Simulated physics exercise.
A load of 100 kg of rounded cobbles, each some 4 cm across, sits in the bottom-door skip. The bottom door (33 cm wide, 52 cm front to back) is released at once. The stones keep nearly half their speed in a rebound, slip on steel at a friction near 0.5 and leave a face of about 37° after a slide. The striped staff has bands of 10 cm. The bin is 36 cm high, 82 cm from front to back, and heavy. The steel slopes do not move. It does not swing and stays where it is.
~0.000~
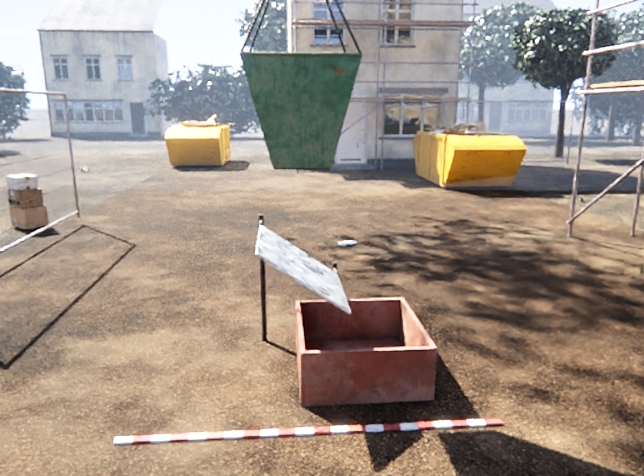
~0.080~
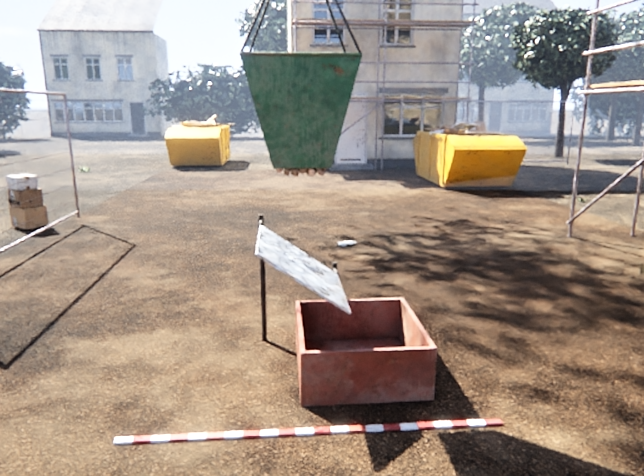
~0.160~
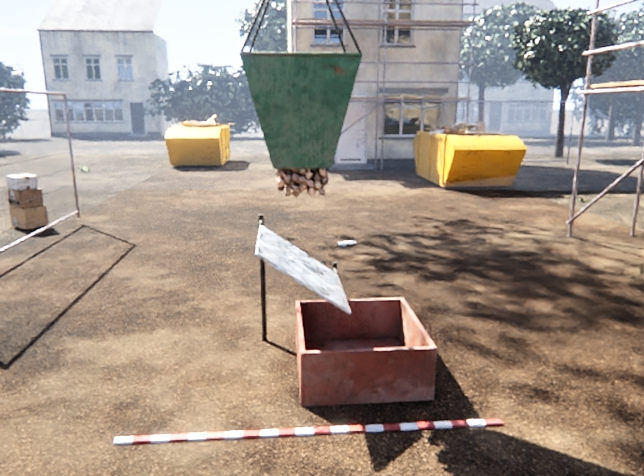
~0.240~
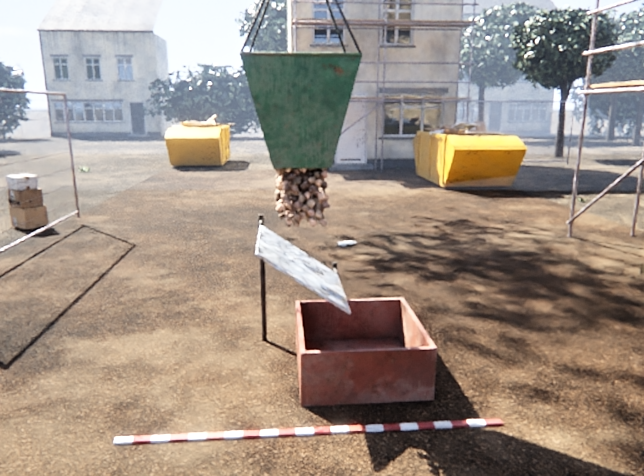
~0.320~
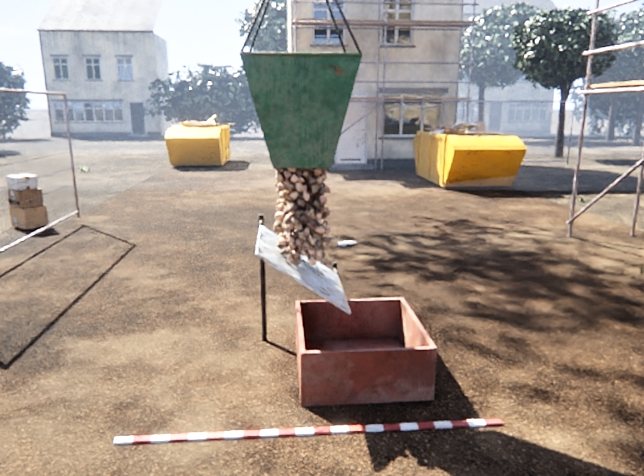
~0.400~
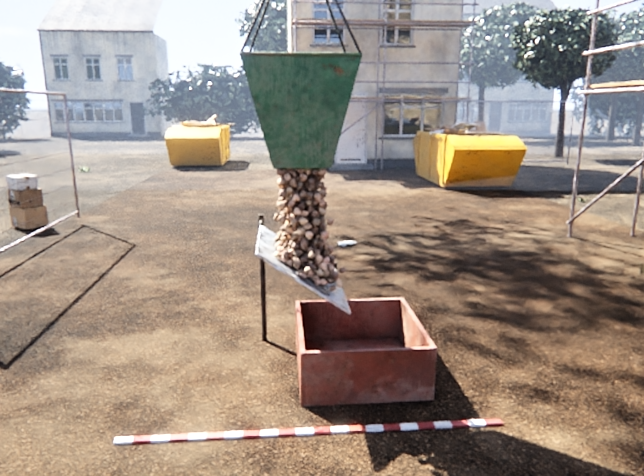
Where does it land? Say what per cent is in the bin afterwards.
Some 75 per cent of it.
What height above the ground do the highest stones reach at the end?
About 30 cm.
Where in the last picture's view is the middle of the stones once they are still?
Near (390, 358).
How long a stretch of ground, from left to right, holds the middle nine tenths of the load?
Roughly 90 cm.
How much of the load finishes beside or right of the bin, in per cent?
Near 25 in a hundred.
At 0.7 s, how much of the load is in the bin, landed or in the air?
About 55 per cent by then.
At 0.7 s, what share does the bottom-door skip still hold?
About 0 per cent.
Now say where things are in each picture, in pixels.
In the first frame, the outlet is at (302, 160); nothing has dropped yet.
In the second frame, the outlet is at (302, 160); 8 % is out.
In the third frame, the outlet is at (302, 160); 24 % is out, the lowest stones still above the rim at (302, 189), 129 cm up.
In the fourth frame, the outlet is at (302, 160); 46 % is out, the lowest stones still above the rim at (303, 217), 110 cm up.
In the fifth frame, the outlet is at (302, 160); 73 % is out, the lowest stones still above the rim at (303, 254), 85 cm up.
In the sixth frame, the outlet is at (302, 160); 96 % is out, the lowest stones still above the rim at (330, 276), 68 cm up.
After 0.7 s, 0 % in the bottom-door skip, 31 % on the steel, 1 % falling or lying left of the bin, 53 % falling or lying in the bin, 15 % falling or lying beside or right of the bin; the stones farthest right are at (439, 343).
After 1.1 s, 0 % in the bottom-door skip, 3 % on the steel, 1 % falling or lying left of the bin, 72 % falling or lying in the bin, 24 % falling or lying beside or right of the bin; the stones farthest right are at (507, 350).
After 1.7 s, 0 % in the bottom-door skip, 1 % falling or lying left of the bin, 75 % falling or lying in the bin, 24 % falling or lying beside or right of the bin; the stones farthest right are at (559, 342).
After 2.6 s, 0 % in the bottom-door skip, 1 % falling or lying left of the bin, 75 % falling or lying in the bin, 24 % falling or lying beside or right of the bin; the stones farthest right are at (566, 340).
After 4.5 s, 0 % in the bottom-door skip, 1 % left of the bin, 75 % in the bin, 24 % beside or right of the bin; the stones farthest right are at (566, 340).
